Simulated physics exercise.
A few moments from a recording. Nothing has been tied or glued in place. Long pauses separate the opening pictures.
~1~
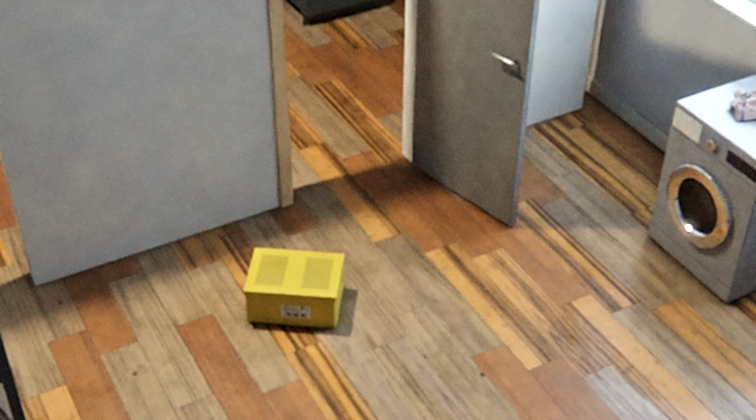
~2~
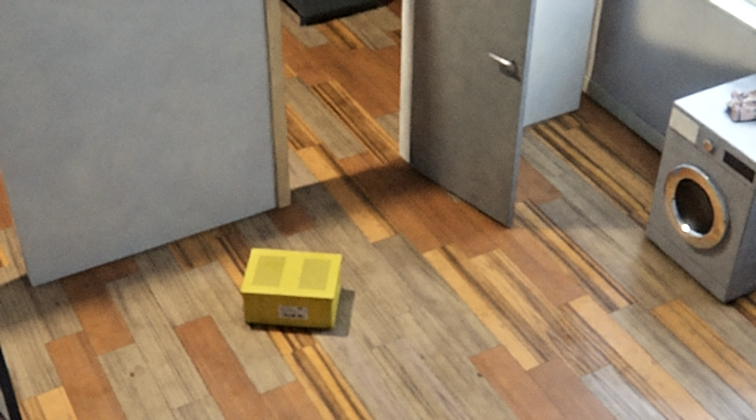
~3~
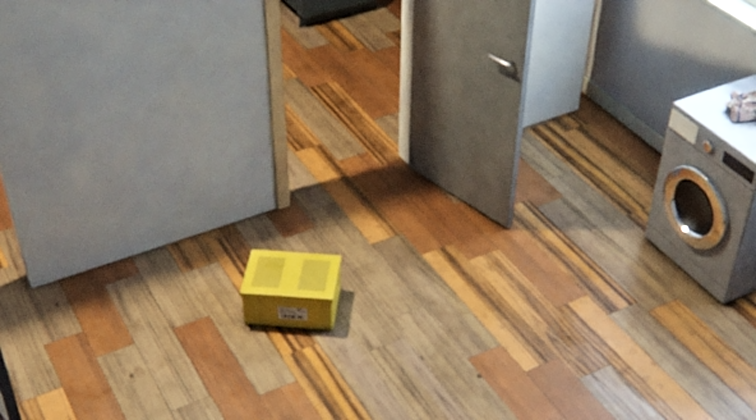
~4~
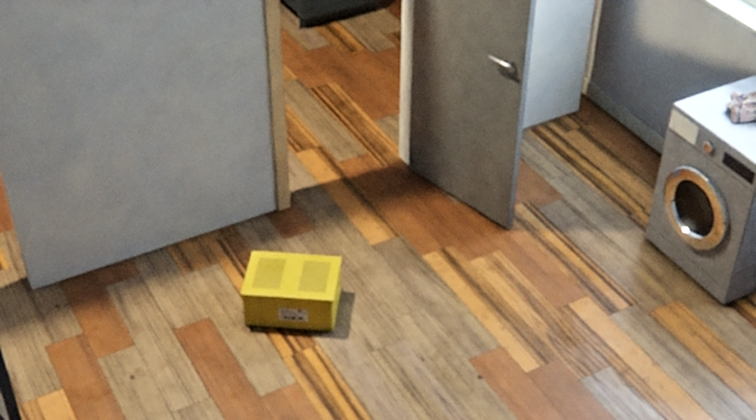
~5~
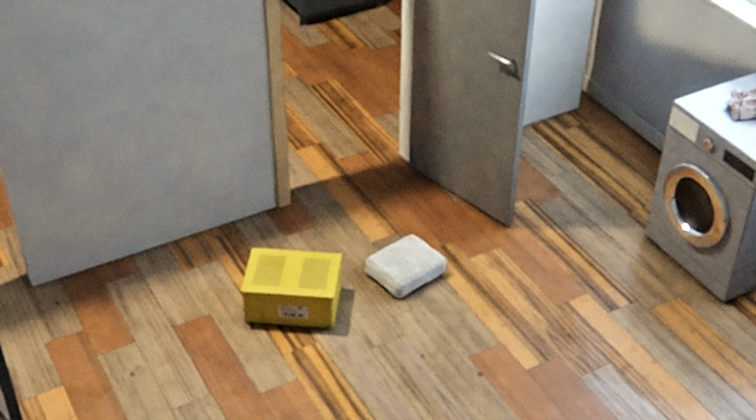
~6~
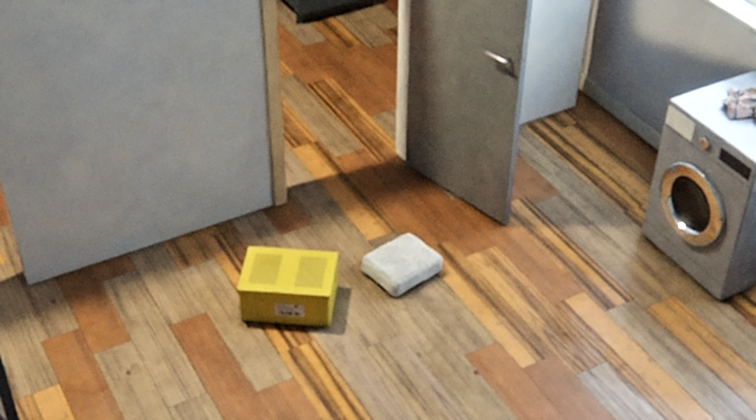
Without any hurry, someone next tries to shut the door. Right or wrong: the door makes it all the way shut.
Right.
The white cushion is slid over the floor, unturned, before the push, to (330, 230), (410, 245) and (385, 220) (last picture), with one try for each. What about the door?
The door finishes its swing in case one, finishes its swing in case two and is obstructed in case three.
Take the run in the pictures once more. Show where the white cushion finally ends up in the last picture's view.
Pretty much around (389, 271), I'd say.
Then, 1.00 s later than the last frame, open by 69°.
Then, 1.50 s later than the last frame, open by 37°; white cushion moved a little near (389, 271).
When it is over, open by 0°; both as before. End places, in pixels of the last picture, white cushion near (389, 271).
